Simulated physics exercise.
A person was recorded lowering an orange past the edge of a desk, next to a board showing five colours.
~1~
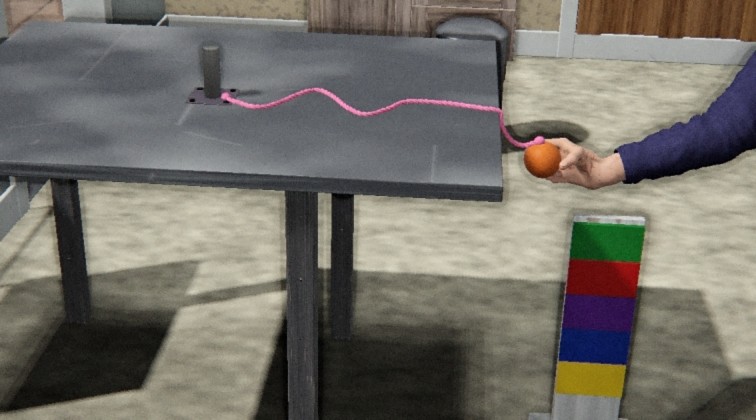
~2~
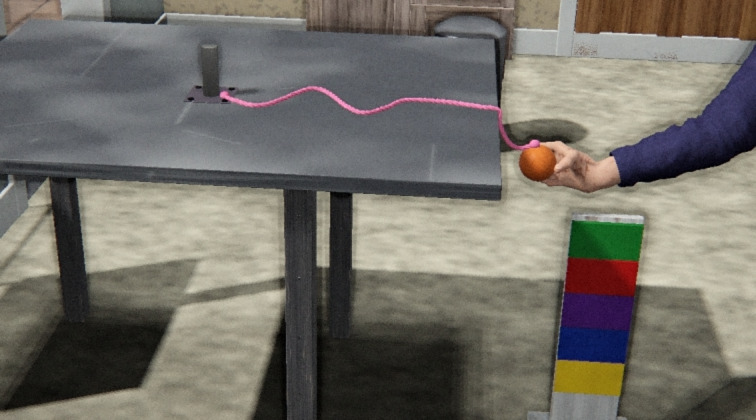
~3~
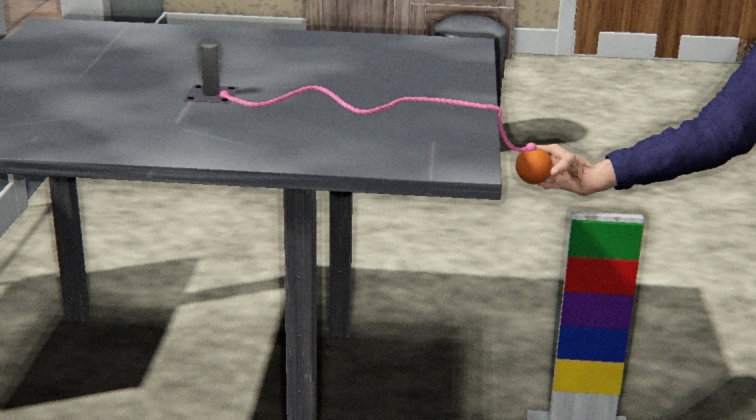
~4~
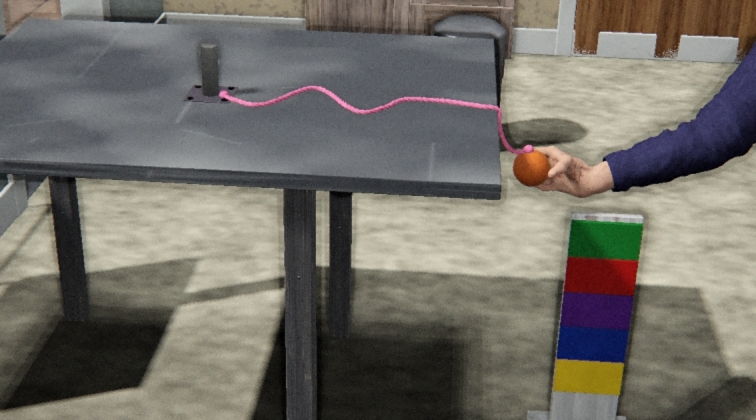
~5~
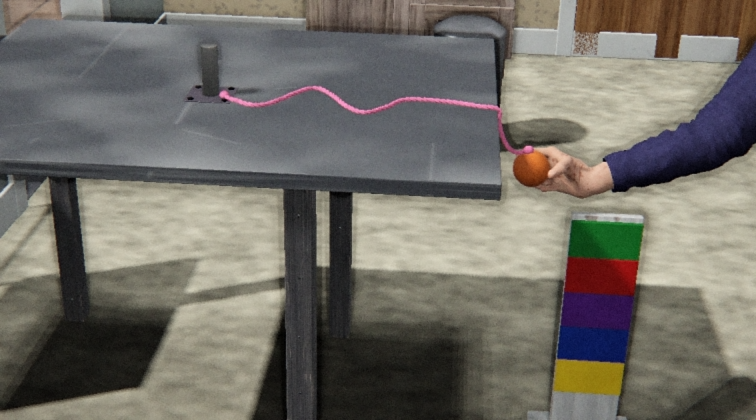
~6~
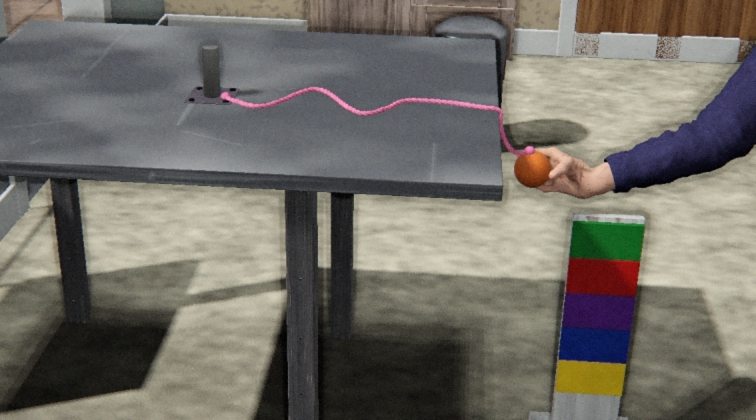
A hand holding an orange ball on a pink cord beside a dark table, shifting very slightly left and down.
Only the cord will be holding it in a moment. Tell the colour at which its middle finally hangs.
It hangs at red.
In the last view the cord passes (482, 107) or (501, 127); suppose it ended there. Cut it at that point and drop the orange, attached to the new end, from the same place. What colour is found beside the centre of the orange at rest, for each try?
First try: None, it hangs higher; second try: Green.
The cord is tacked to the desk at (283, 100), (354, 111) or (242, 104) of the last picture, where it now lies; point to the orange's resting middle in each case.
(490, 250), (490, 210), (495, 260).
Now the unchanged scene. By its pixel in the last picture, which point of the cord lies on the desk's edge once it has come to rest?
It is around (416, 101).
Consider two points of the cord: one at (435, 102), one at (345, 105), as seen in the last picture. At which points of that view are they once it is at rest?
Near (499, 136) and (405, 105).
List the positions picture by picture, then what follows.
Orange (542, 159); green (607, 244); red (603, 279); purple (599, 314); blue (594, 348); yellow (590, 380), in the first picture.
Orange (537, 163); cord through (247, 105) (306, 90) (351, 109) (402, 101) (479, 107), in the second picture.
Orange (534, 166), in the third picture.
Orange (532, 168); cord through (246, 104) (306, 89) (350, 108) (402, 100) (478, 106), in the fourth picture.
Orange (531, 169), in the fifth picture.
Orange (533, 169); cord through (248, 105) (307, 91) (351, 109) (403, 101) (480, 107), in the sixth picture.
Soon after, orange near (464, 262); level with red.
Then, orange near (505, 269); level with red.
At rest, orange near (493, 270); level with red. The red one.
